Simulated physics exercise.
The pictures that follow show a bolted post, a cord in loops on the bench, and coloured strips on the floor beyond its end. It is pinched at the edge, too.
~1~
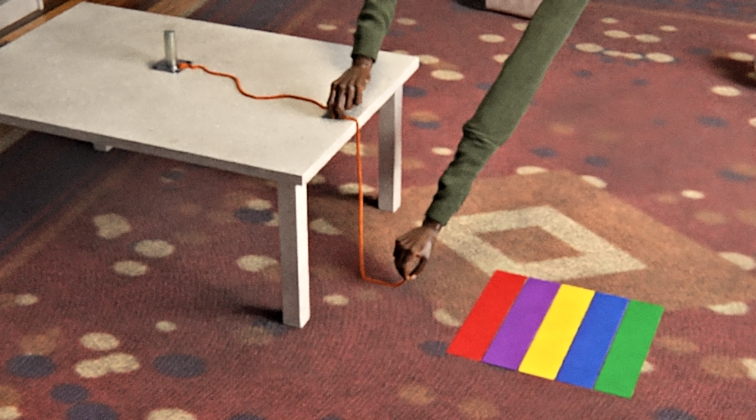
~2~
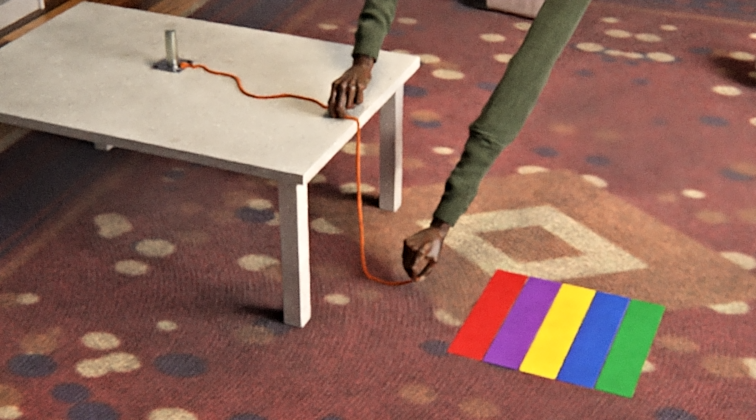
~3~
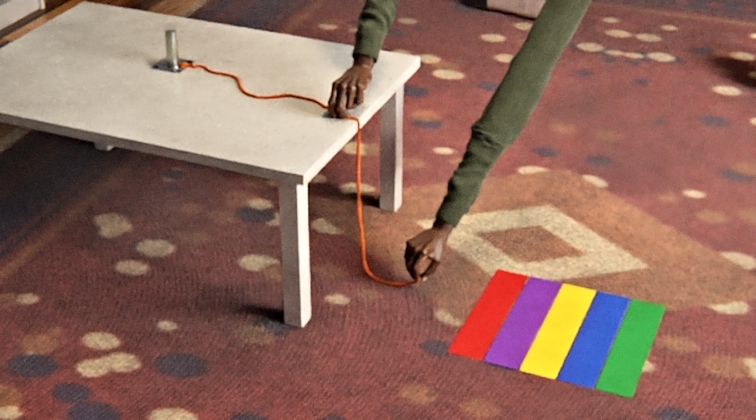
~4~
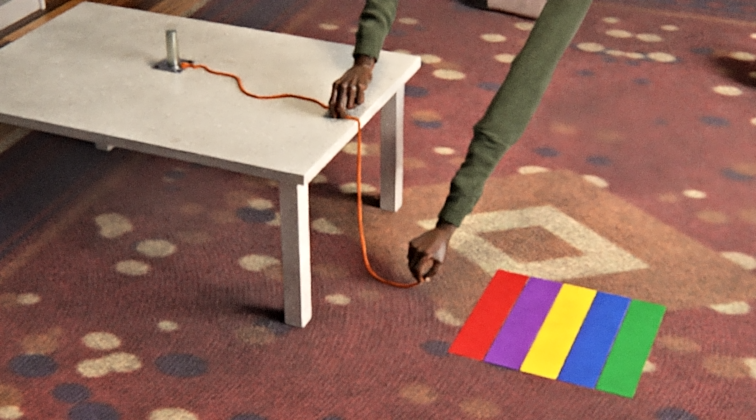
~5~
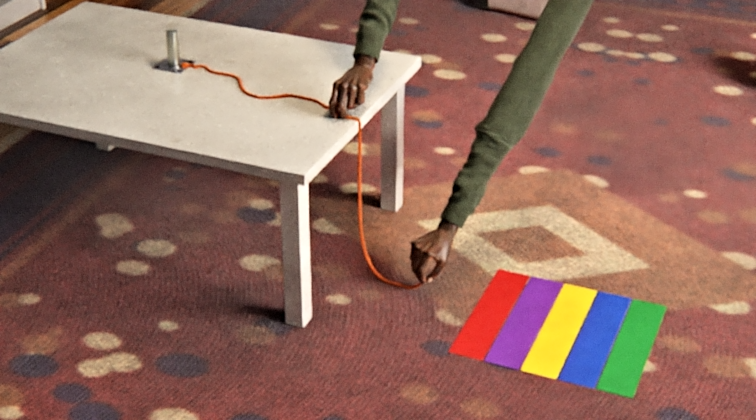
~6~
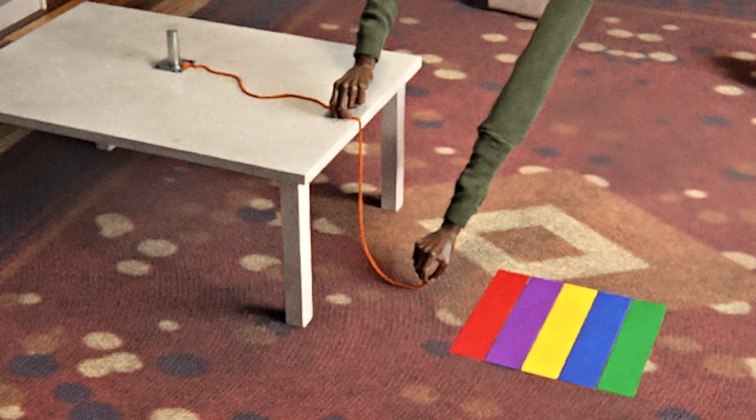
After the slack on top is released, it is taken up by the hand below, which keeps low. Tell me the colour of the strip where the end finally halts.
It halts over yellow.
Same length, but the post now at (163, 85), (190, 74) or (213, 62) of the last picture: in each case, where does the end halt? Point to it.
Going through them in sequence: (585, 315), (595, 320) and finally (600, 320).
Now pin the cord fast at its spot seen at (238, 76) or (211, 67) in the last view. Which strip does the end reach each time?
Try 1: Yellow; try 2: Yellow.
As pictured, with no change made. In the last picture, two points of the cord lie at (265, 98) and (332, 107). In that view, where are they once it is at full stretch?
One finishes at (291, 96) and the other at (356, 115).
Soon after, end near (495, 296); over red.
After that, end near (539, 306); over purple.
At the stop, end near (565, 312); over yellow. Over yellow.
